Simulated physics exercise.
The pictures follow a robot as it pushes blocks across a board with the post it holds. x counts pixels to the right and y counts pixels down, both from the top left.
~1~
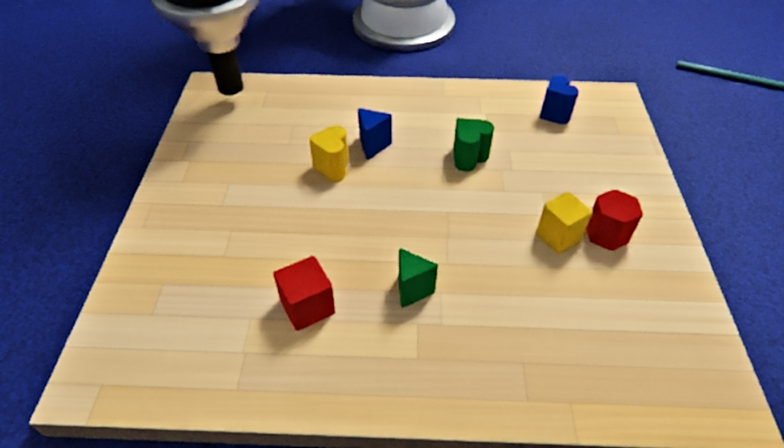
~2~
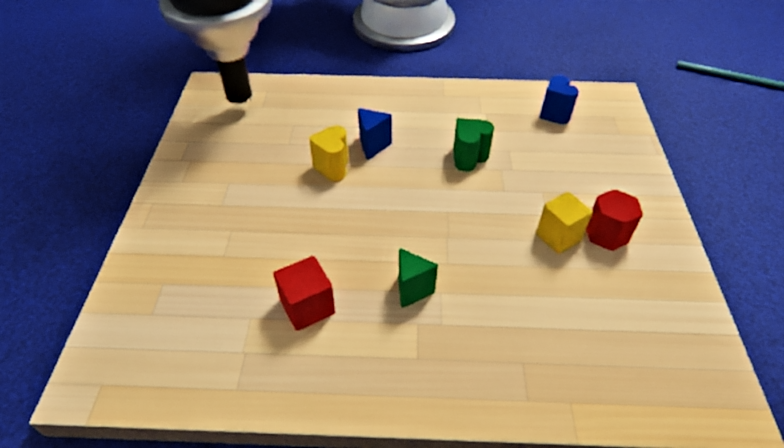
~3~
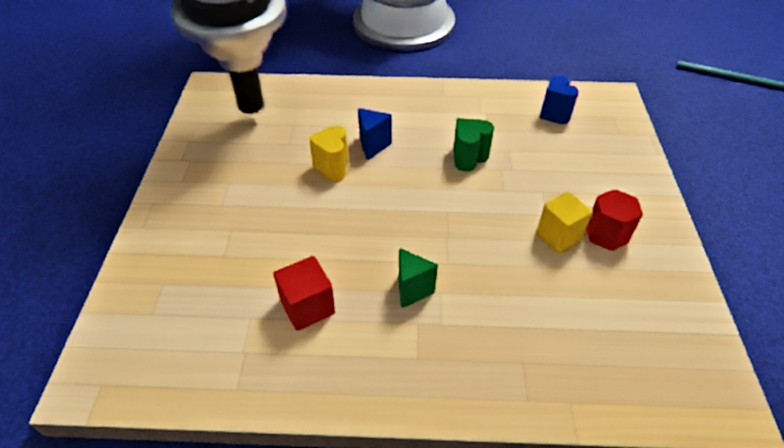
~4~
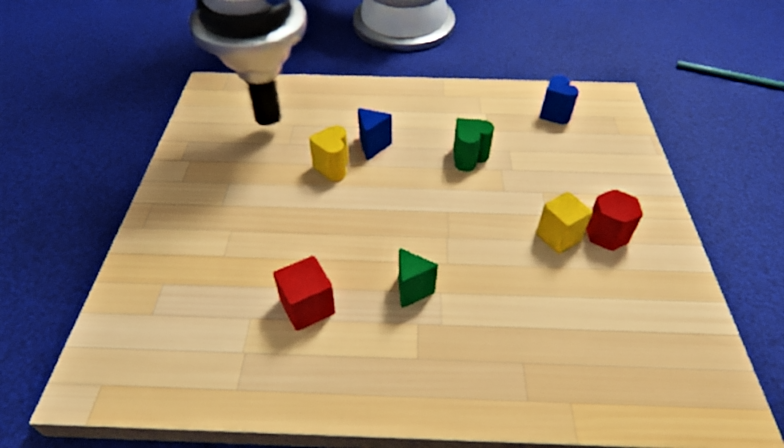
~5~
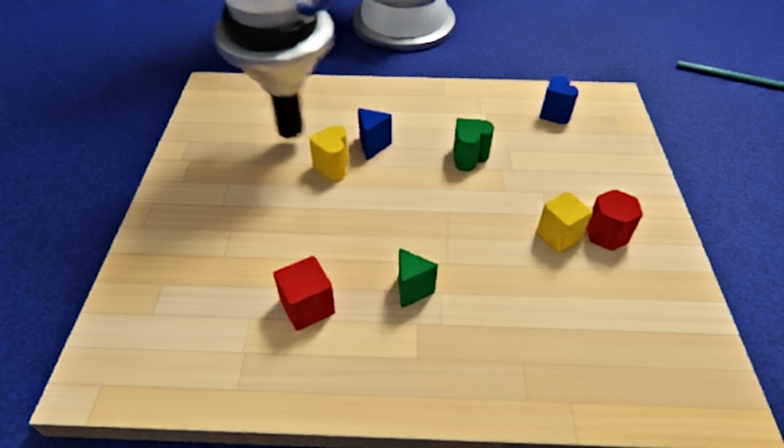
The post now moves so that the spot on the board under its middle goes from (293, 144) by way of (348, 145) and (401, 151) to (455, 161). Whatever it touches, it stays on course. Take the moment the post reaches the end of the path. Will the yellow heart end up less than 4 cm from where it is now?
Final answer: Yes.
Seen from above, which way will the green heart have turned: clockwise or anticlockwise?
Seen from overhead, it turns clockwise.
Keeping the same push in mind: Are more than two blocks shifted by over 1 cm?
That would be a no.
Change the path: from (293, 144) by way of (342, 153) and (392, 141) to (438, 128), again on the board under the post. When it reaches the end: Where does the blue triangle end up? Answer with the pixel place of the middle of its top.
Just about (462, 93).
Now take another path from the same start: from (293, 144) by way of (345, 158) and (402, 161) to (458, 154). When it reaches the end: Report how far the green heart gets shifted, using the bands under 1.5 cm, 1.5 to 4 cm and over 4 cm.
It will move between 1.5 and 4 cm.
The first path, step by step. One third of the way, post (347, 131); nothing pushed yet.
Two thirds of the way, post (402, 137); blue triangle (428, 123), turned 15° clockwise.
At the end, post (457, 147); yellow heart not moved; blue triangle (481, 124), turned 15° anticlockwise; green heart (510, 130), turned 40° clockwise.
